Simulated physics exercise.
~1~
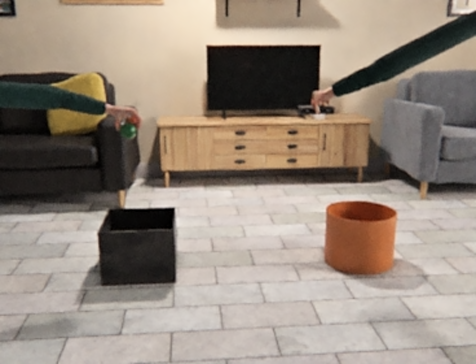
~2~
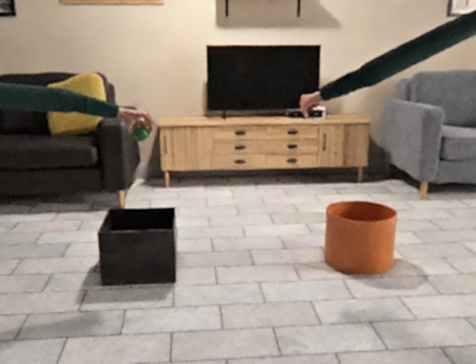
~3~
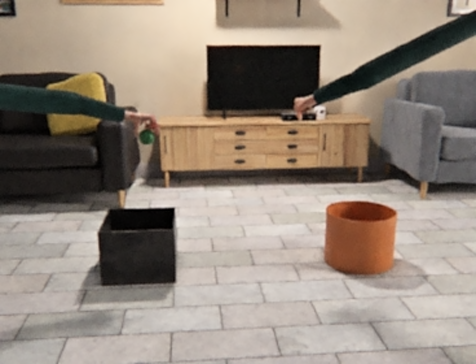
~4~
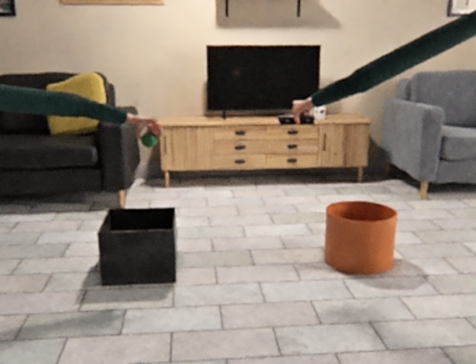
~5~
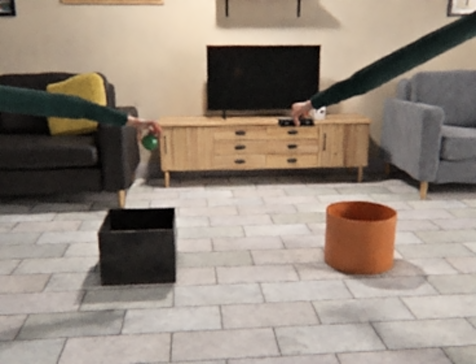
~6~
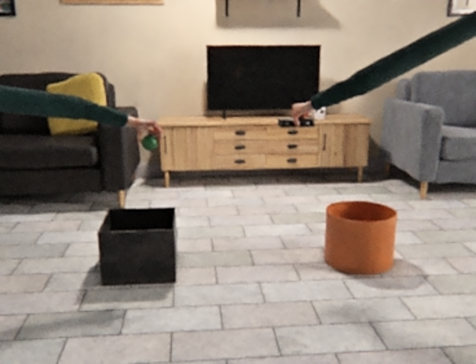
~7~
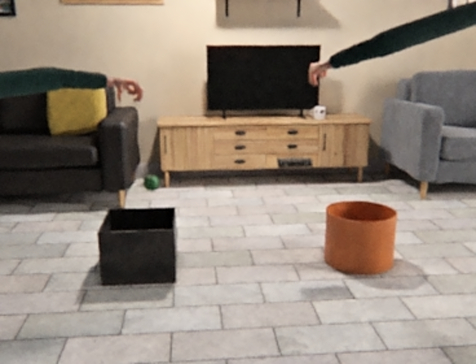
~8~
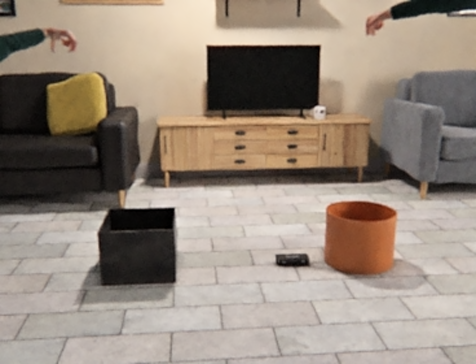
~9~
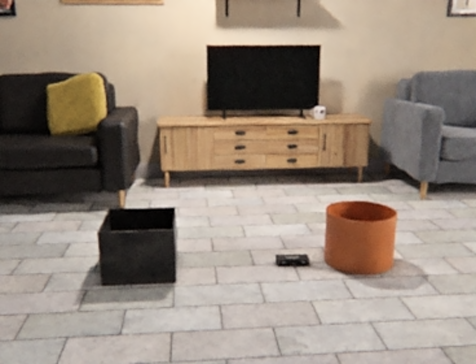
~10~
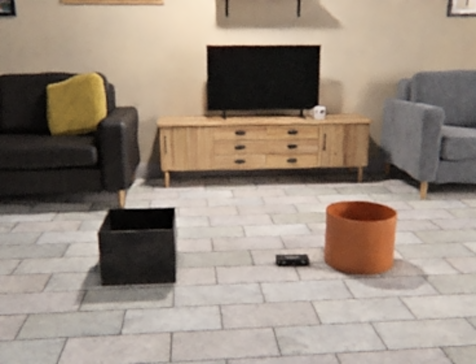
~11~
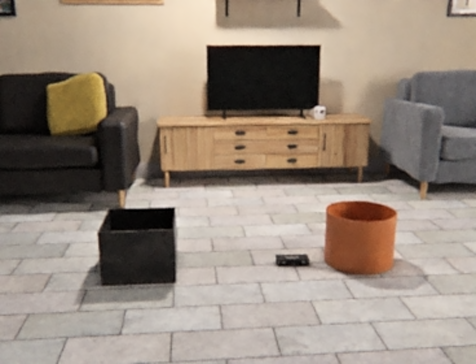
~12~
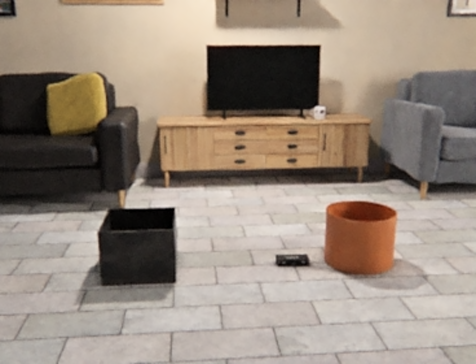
Two dark-sleeved arms reach in from opposite sides of a living room, seen from a fixed view facing a wooden television stand between a dark sofa with a yellow cushion and a grey armchair. The left hand holds a green apple near a square black basket on the tiled floor, while the right holds a small black case near a round orange bucket. The hands drift slightly inward, pause, then release both objects and withdraw. The apple drops into the basket, out of sight. The case lands on the floor just left of the bucket and stays there.
